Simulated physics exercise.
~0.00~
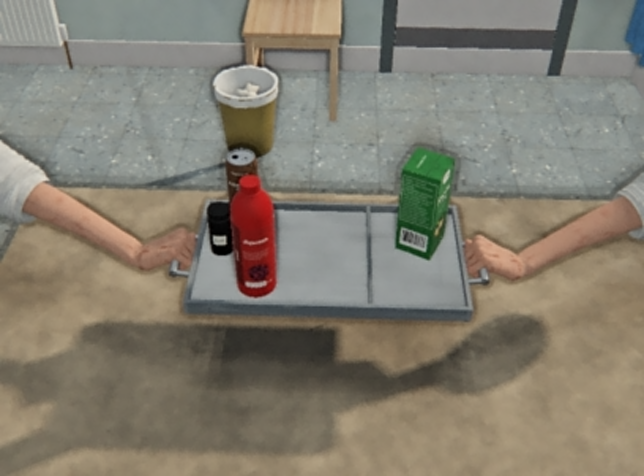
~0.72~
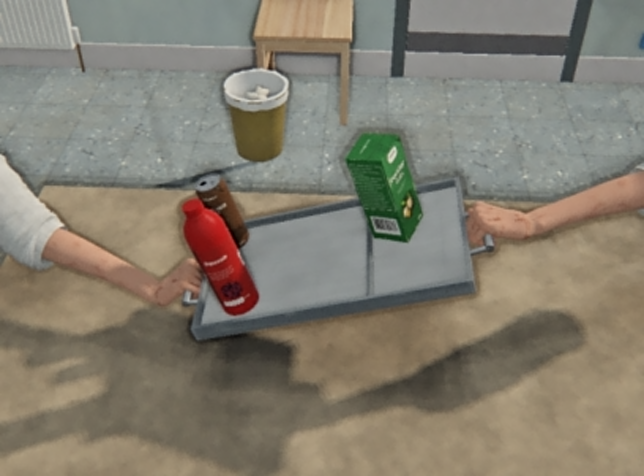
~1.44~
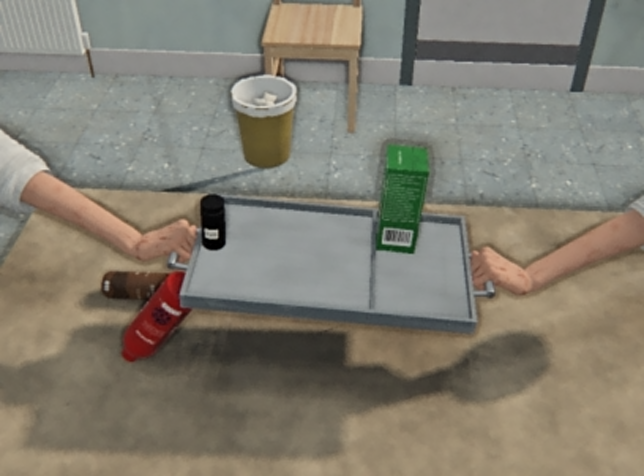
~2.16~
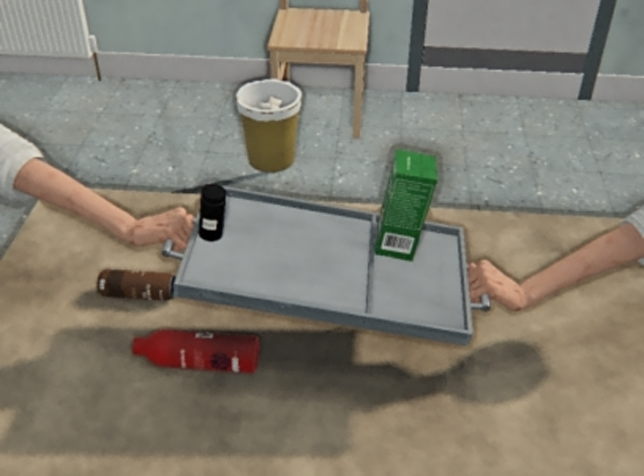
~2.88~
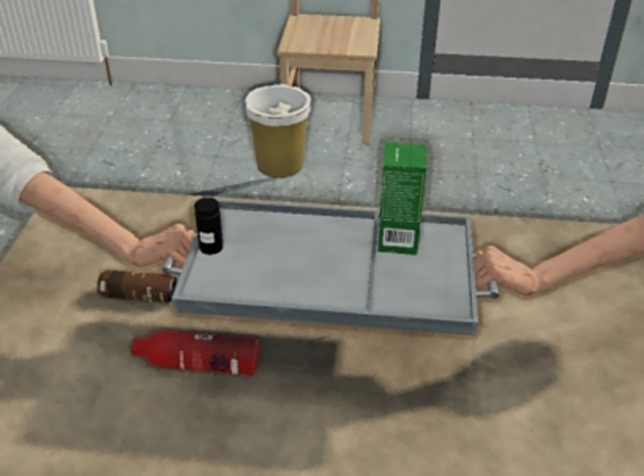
In a room with a wooden chair and a bin, two hands tilt a tray down to the left, and a red bottle and brown can slide off and end up lying on their sides below, while the black container and green carton remain standing on the levelled tray.
